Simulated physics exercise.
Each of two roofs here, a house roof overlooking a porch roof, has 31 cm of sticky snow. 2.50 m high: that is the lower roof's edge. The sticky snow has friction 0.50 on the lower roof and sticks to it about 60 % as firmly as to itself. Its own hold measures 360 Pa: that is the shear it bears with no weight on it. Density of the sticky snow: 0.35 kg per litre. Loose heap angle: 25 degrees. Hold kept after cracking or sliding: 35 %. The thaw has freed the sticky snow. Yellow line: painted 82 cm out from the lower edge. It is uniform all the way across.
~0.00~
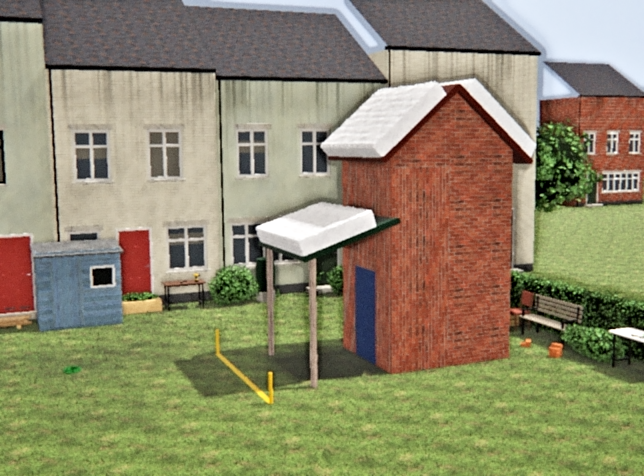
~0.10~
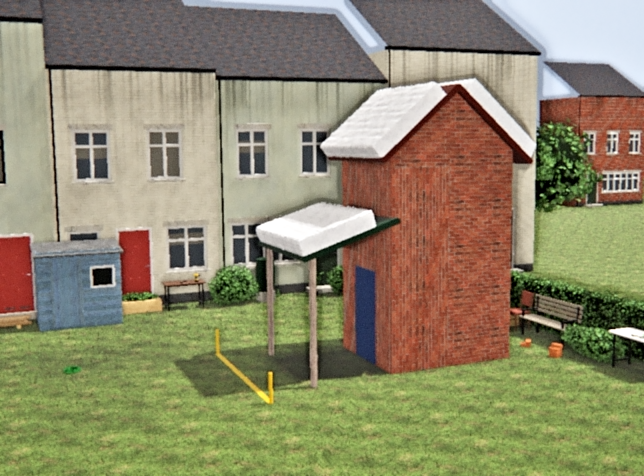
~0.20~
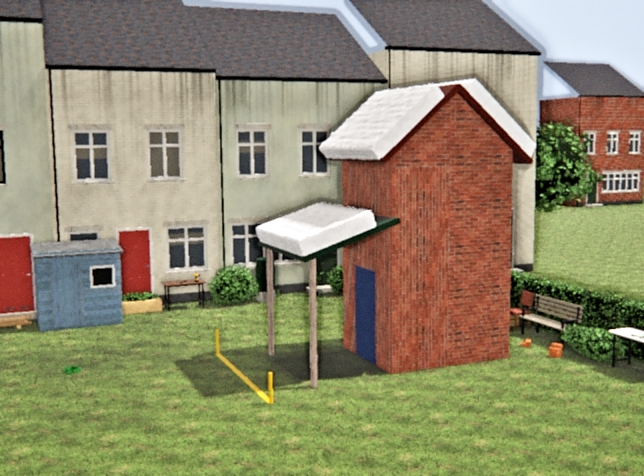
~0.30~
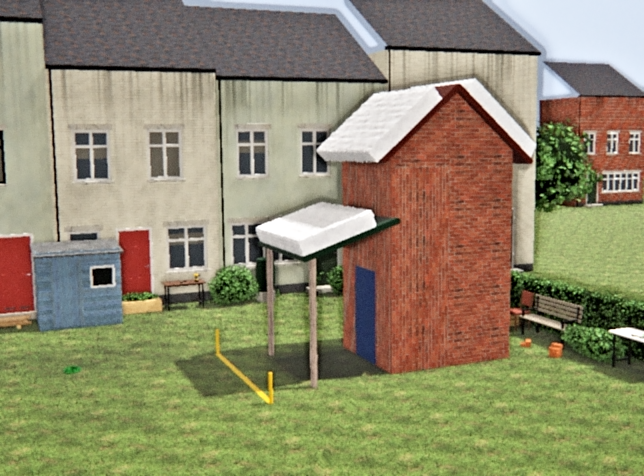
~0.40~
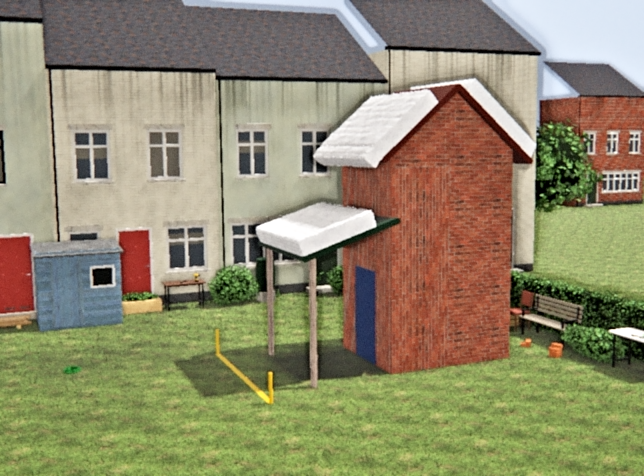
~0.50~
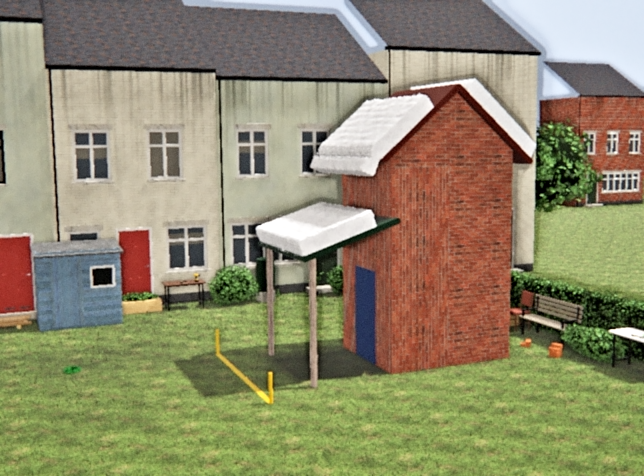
In a grassy yard, thick snow slides slowly down the brick house's left roof slope, poking past its edge.
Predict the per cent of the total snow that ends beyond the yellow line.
47 per cent.
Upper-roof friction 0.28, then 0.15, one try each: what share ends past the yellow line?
55 %, then 55 %.
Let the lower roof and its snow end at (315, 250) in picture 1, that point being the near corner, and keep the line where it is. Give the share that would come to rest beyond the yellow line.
50 %.
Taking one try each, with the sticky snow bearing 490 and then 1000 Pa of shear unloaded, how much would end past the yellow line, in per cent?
In order: Around 45 % and around 30 %.
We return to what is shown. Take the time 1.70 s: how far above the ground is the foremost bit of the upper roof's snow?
Measured height: Approx. 1.8 m.
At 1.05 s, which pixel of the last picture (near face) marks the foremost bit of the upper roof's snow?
Position: Approx. (320, 227).
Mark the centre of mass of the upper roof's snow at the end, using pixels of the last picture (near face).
You'll find it around (241, 342).
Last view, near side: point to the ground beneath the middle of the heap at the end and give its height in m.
The heap centres close to (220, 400) and stands about 0.3 m tall.
After 1.05 s, none is below the lower edge and 0 % is past the line.
After 1.70 s, 20 % is below the lower edge and 5 % is past the line.
After 2.35 s, 58 % is below the lower edge and 47 % is past the line.
After 3.00 s, 59 % is below the lower edge and 47 % is past the line.
After 3.20 s, at the end, 59 % is below the lower edge and 47 % is past the line.
